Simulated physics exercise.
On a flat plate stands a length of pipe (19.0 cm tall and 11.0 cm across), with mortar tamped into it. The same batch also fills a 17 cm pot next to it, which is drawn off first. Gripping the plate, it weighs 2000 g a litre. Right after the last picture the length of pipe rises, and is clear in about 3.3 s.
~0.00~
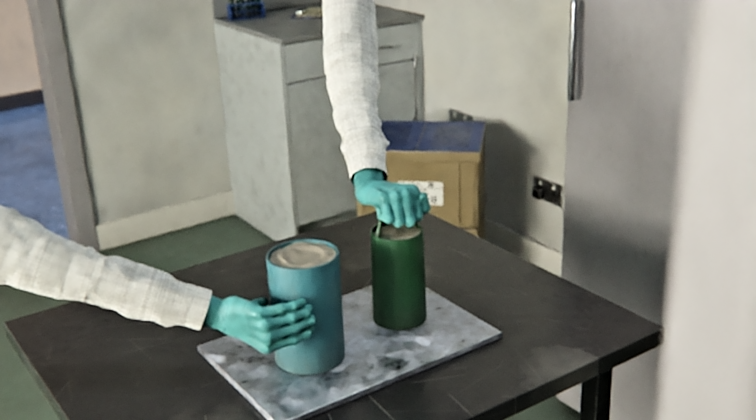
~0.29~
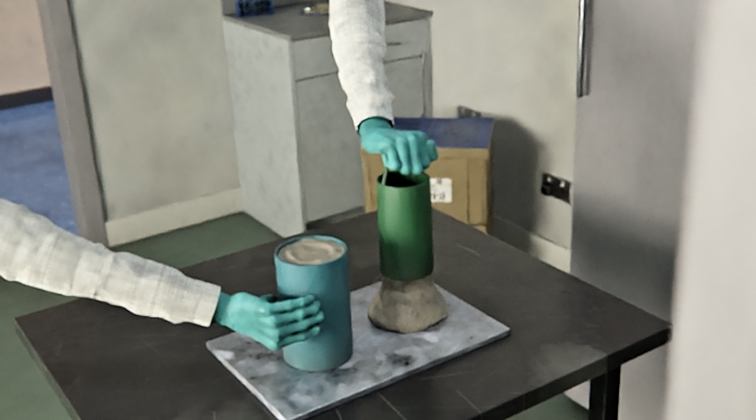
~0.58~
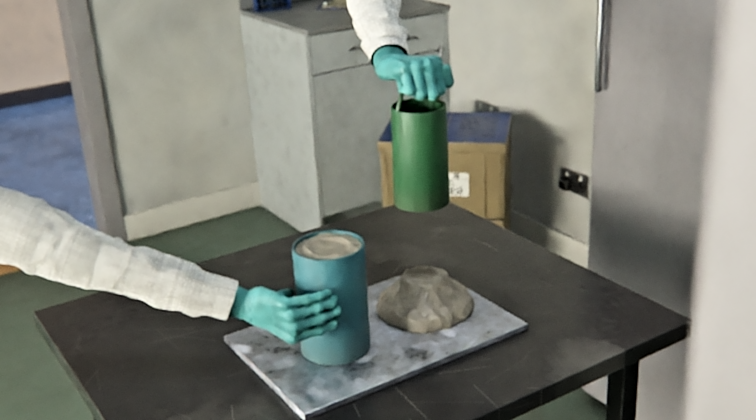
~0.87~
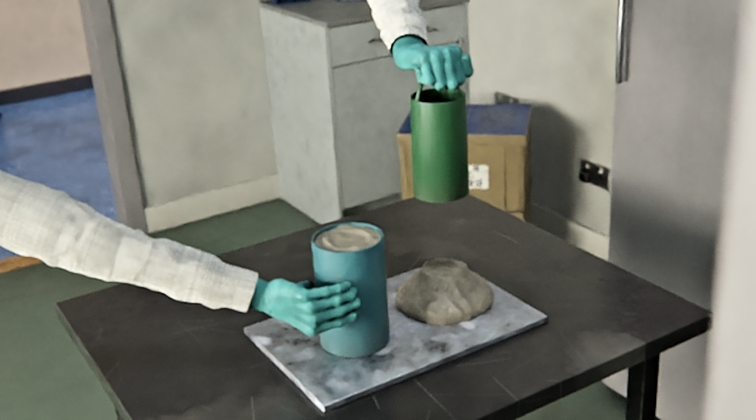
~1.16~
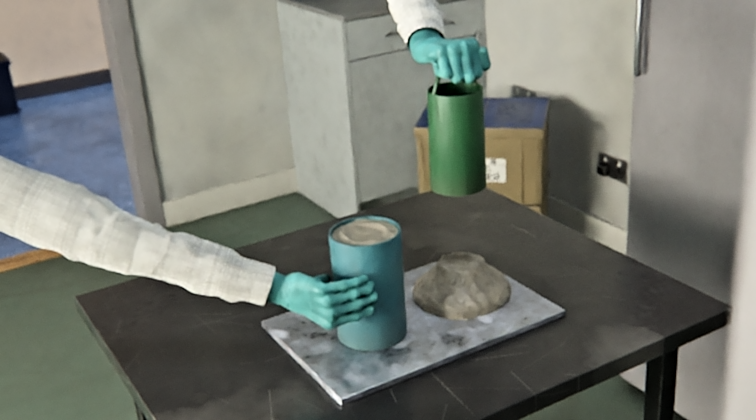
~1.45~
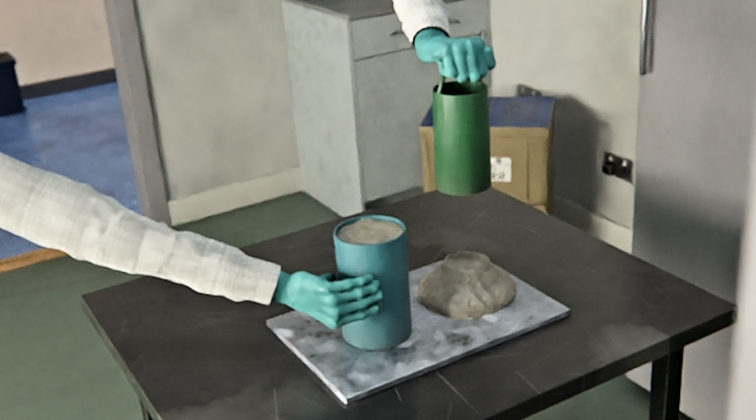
A gloved hand lifts the green cylinder, leaving a slumped grey mound beside the blue cylinder.
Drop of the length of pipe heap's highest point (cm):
Roughly 10 cm.
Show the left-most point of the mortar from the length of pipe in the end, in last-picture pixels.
It sits close to (311, 338) in the last picture.
After 2.3 s, the length of pipe is up 4.7 cm; the mortar has come down 4.5 cm to 14 cm and is 19 cm wide.
After 3.1 s, the length of pipe is up 12 cm; the mortar has come down 9.7 cm to 9.3 cm and is 23 cm wide.
After 3.9 s, the length of pipe is up 19 cm; the mortar has come down 9.8 cm to 9.2 cm and is 23 cm wide.
After 4.9 s, the length of pipe is clear; the mortar has come down 9.8 cm to 9.2 cm and is 23 cm wide.
After 5.3 s, at rest, the length of pipe is clear; the mortar has come down 9.8 cm to 9.2 cm and is 23 cm wide.
